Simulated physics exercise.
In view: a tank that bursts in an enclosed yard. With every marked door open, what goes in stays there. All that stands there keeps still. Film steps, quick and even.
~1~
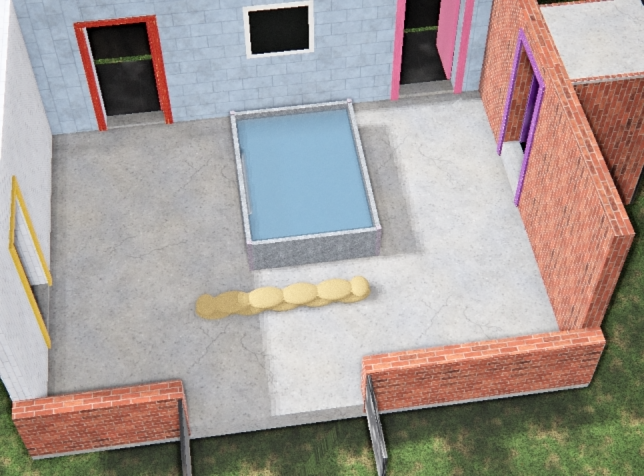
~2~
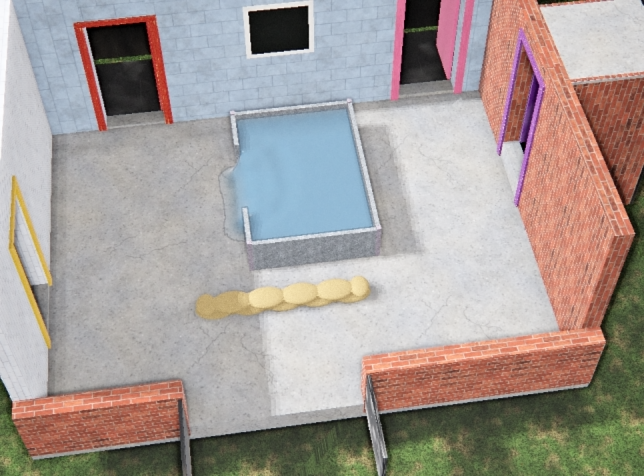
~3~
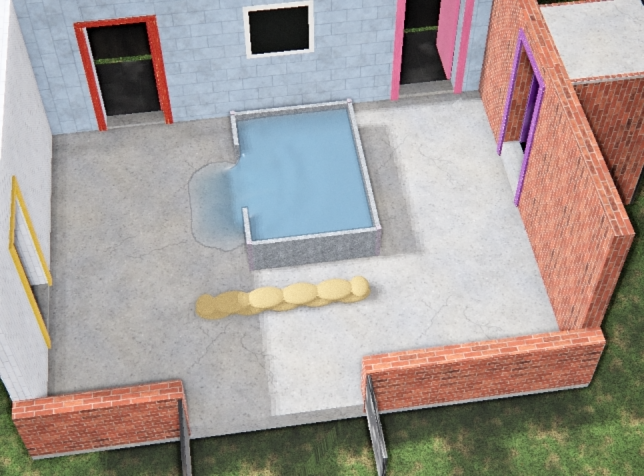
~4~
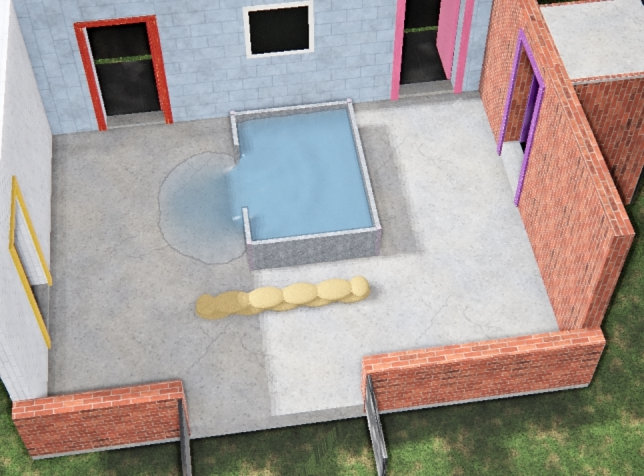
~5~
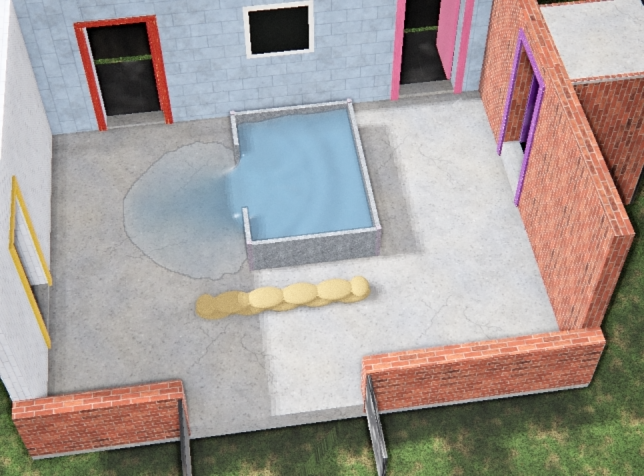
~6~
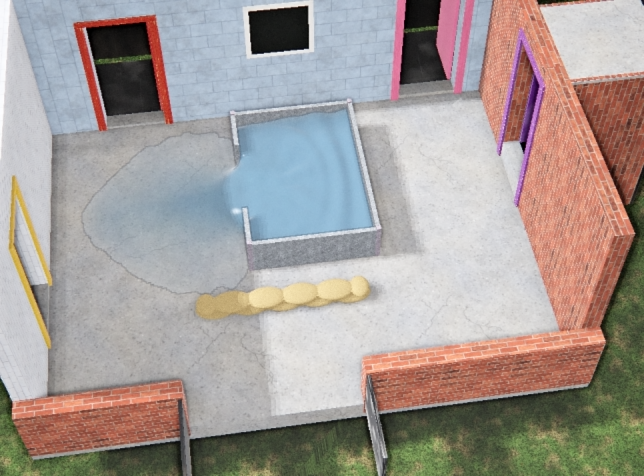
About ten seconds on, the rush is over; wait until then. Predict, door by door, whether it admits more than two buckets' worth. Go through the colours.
The red door admits more than two, the purple door admits two or fewer, the pink door admits two or fewer, the yellow door admits more than two.
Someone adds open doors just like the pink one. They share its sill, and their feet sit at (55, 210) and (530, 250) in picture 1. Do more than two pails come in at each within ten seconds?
The first new door crosses the line, and the second stays below the line.
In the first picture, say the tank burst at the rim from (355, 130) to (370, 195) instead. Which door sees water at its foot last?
My answer is the one in yellow.
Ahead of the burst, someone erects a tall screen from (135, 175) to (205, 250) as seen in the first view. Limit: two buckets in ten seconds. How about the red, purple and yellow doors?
The red door tops the mark, while the purple door falls short and the yellow door falls short.
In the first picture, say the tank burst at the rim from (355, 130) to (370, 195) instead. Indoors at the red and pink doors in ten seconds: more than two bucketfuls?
The red door falls short, while the pink door ends up above.
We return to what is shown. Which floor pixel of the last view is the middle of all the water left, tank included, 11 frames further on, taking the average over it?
I'd place it roughly at (217, 209).
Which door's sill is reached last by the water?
That would be the purple door.
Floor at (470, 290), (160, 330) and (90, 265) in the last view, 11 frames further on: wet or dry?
Result, in the order given: Not wetted / wetted / wetted.
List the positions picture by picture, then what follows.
In the first picture, the tank at (302, 172) is whole and still.
In the second picture, the front is at (240, 237), out from the gap at (244, 195).
In the third picture, the front is at (206, 241), out from the gap at (245, 196).
In the fourth picture, the front is at (171, 238), out from the gap at (245, 195).
In the fifth picture, the front is at (132, 229), out from the gap at (244, 195).
In the sixth picture, the front is at (90, 227), out from the gap at (244, 194).
A moment on, water covers 25 % of the floor; the red door wet at the sill, nothing in, the purple door not reached, the pink door not reached, the yellow door not reached.
Next, water covers 35 % of the floor; the red door under two buckets in, the purple door not reached, the pink door not reached, the yellow door under two buckets in.
Then, water covers 35 % of the floor; the red door over two buckets in, the purple door not reached, the pink door not reached, the yellow door over two buckets in.
Later, water covers 60 % of the floor; the red door far over two buckets in, the purple door not reached, the pink door wet at the sill, nothing in, the yellow door over two buckets in.
In the end, water covers 85 % of the floor; the red door far over two buckets in, the purple door wet at the sill, nothing in, the pink door wet at the sill, nothing in, the yellow door far over two buckets in.
